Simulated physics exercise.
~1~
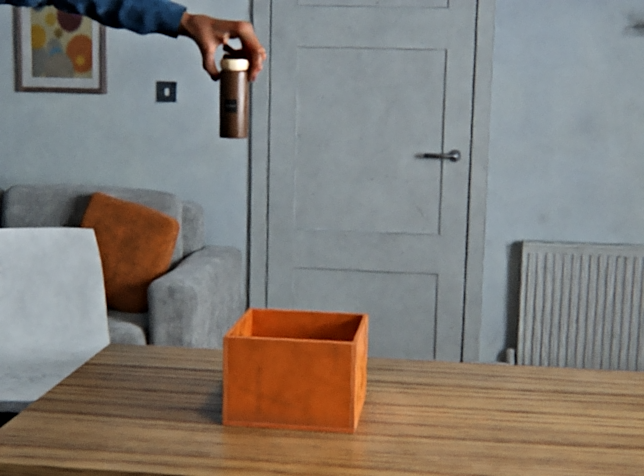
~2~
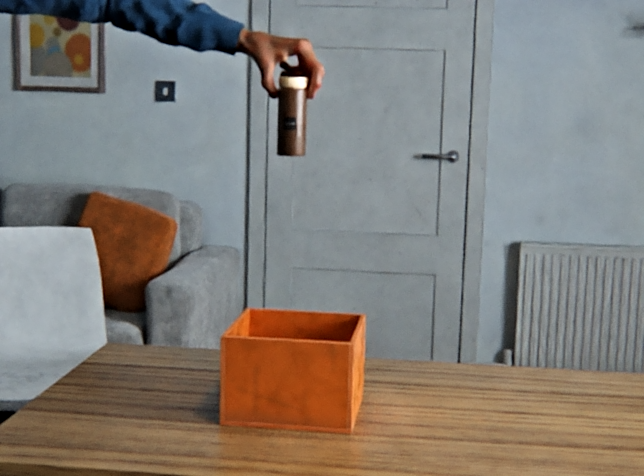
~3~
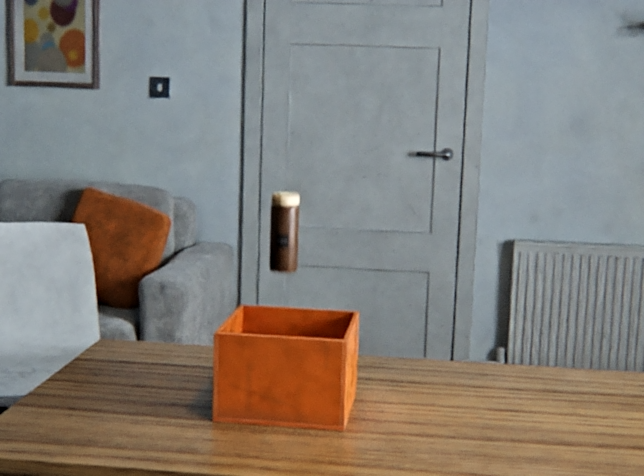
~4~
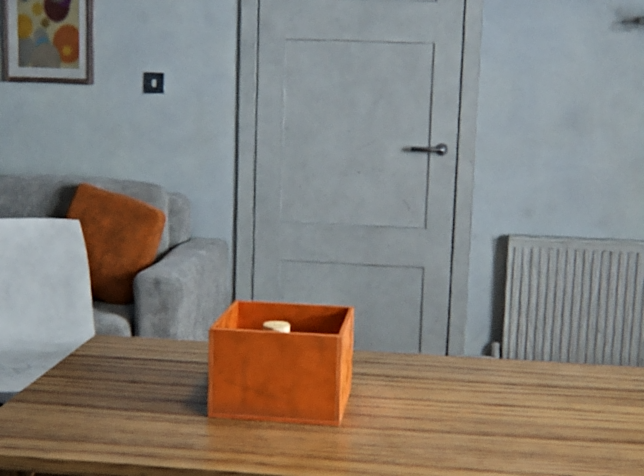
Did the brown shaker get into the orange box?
Yes, the brown shaker dropped into the orange box and ended up standing inside it.
In a living room, a hand carried a brown shaker with a pale lid to the right, high over an orange box on a wooden table, then let go, and the shaker dropped upright into the box, its lid still showing inside.
